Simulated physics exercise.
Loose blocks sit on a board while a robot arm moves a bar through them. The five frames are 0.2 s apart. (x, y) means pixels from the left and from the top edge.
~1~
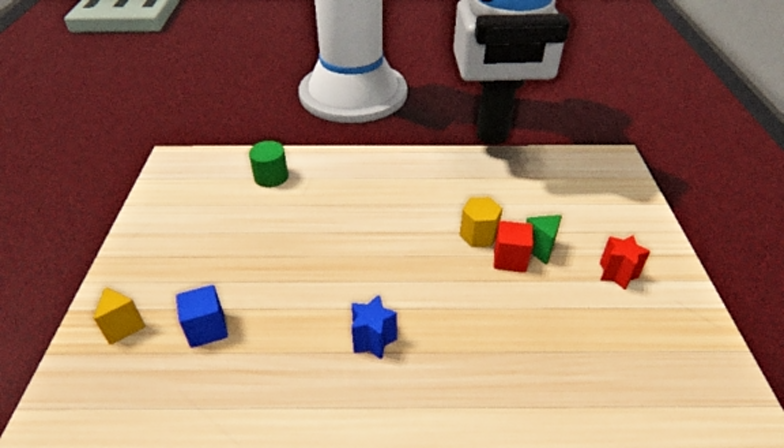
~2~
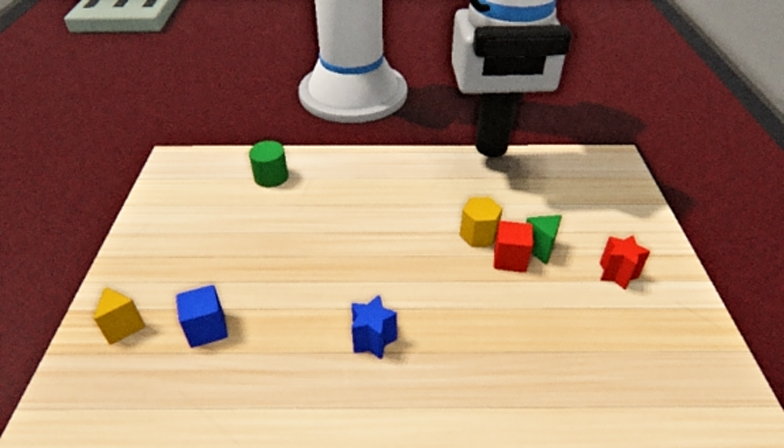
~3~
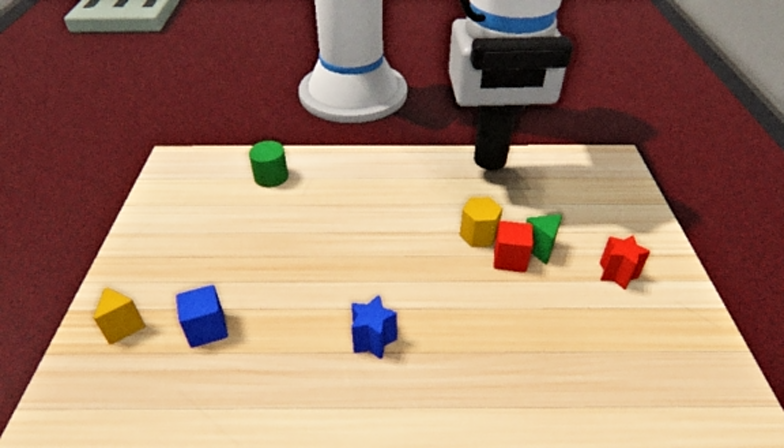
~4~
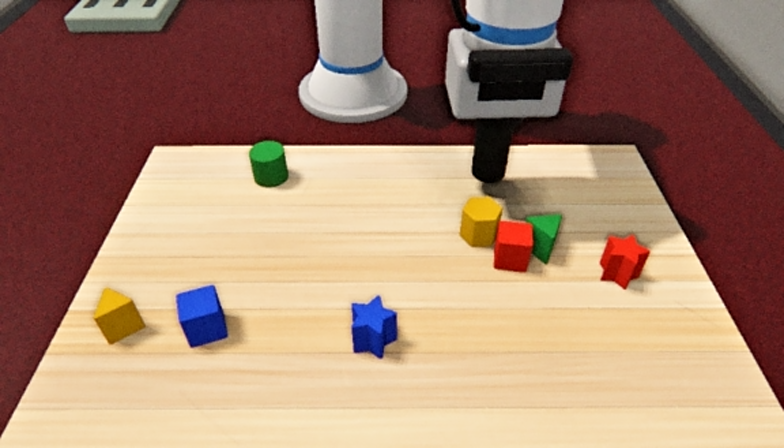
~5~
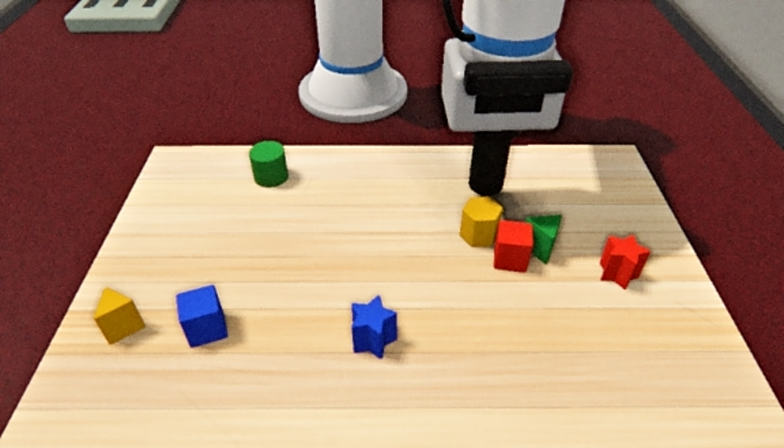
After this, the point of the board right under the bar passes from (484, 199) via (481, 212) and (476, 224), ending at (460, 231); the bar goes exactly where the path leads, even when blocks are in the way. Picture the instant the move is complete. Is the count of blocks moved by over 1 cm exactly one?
The answer is yes.
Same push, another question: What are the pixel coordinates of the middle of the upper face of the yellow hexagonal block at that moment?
Most likely (472, 229).
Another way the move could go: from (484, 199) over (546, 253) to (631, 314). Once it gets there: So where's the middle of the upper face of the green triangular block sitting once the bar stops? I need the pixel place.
I'd say the green triangular block ends with its top centre at (678, 308).
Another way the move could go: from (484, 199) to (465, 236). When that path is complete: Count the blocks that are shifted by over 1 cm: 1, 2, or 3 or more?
I predict one.
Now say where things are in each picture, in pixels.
Tip of the bar at (492, 137), middles of tops, yellow hexagonal block at (483, 208), red four-sided block at (516, 232), in the first picture.
Bar at (491, 149), nothing pushed, in the second picture.
Bar at (490, 161), nothing pushed, in the third picture.
Bar at (488, 174), nothing pushed, in the fourth picture.
Bar at (486, 186), yellow hexagonal block at (483, 208), red four-sided block at (516, 232), in the fifth picture.
On the path given first. Halfway along, bar at (481, 205); yellow hexagonal block at (480, 216).
At the end, bar at (461, 217); yellow hexagonal block at (472, 229), turned 15° anticlockwise; red four-sided block unmoved.
